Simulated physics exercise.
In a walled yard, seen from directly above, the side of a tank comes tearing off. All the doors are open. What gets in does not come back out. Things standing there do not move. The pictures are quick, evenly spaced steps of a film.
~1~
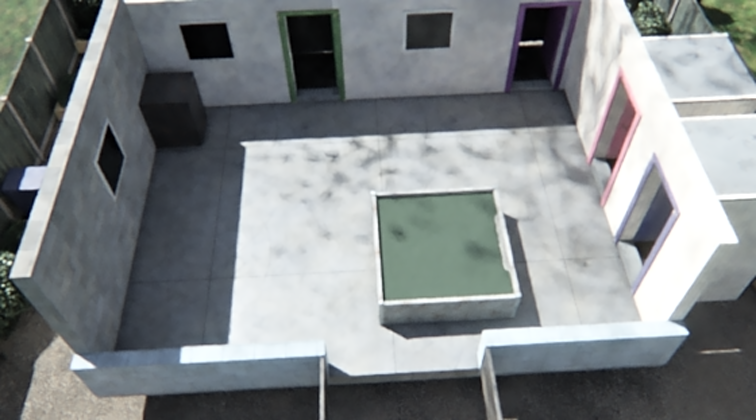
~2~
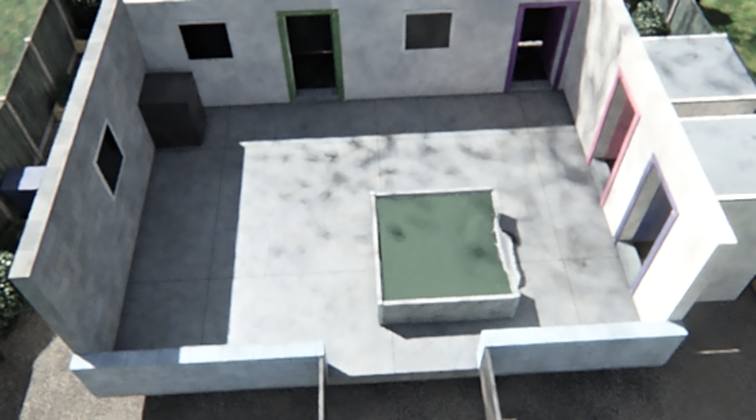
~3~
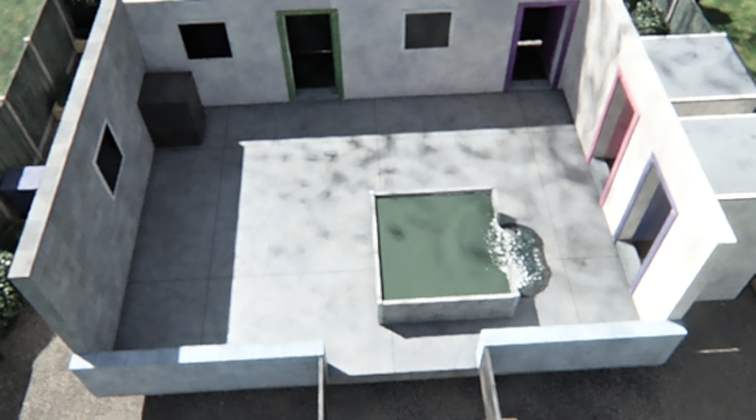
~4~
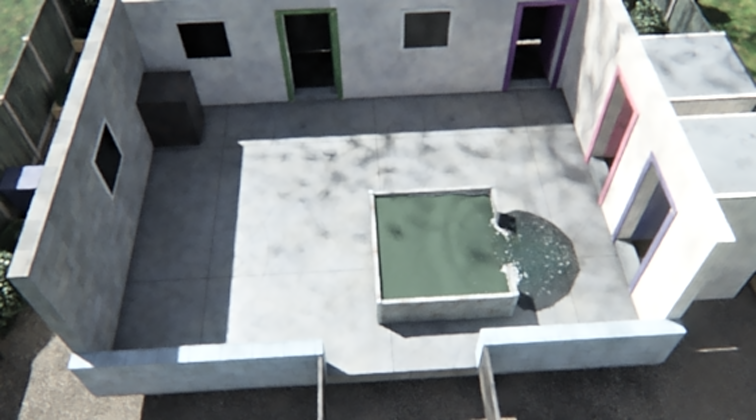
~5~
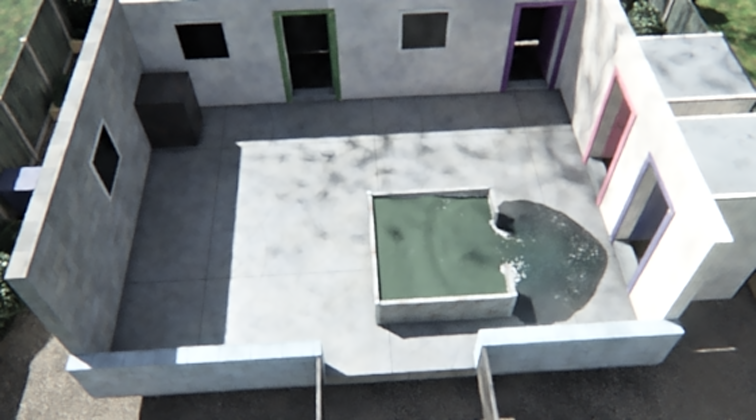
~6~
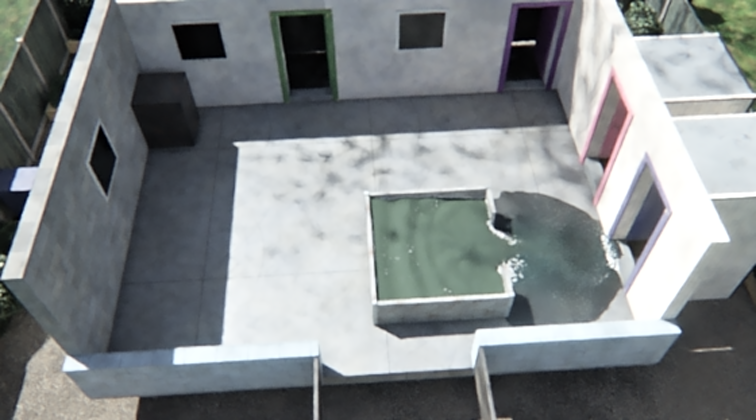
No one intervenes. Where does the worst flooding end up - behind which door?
Behind the blue door.
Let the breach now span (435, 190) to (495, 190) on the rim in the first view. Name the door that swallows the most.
That is the one in purple.
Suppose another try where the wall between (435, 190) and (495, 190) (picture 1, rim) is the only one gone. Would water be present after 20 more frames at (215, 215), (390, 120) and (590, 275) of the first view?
The first spot is left untouched, the second soaked through, the third left untouched.
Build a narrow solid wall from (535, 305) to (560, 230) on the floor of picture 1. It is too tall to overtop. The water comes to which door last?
I think it's the door marked green.
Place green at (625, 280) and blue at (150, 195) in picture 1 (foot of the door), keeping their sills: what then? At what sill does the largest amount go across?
I'd go with the door marked green.
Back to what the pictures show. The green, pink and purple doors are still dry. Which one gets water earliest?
That's the pink door, I reckon.
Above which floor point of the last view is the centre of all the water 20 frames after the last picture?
It's close to (493, 250).
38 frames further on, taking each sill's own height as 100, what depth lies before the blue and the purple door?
110 and 190 %, in that order.
A moment on, water covers 15 % of the floor; pink door wet at the sill, nothing in, green door not reached, purple door not reached, blue door some in.
Next, water covers 15 % of the floor; pink door wet at the sill, nothing in, green door not reached, purple door not reached, blue door a lot in.
Then, water covers 30 % of the floor; pink door wet at the sill, nothing in, green door not reached, purple door some in, blue door a lot in.
Later, water covers 50 % of the floor; pink door wet at the sill, nothing in, green door wet at the sill, nothing in, purple door some in, blue door a lot in.
In the end, water covers 80 % of the floor; pink door wet at the sill, nothing in, green door wet at the sill, nothing in, purple door a lot in, blue door a lot in; the blue door has let in the most.
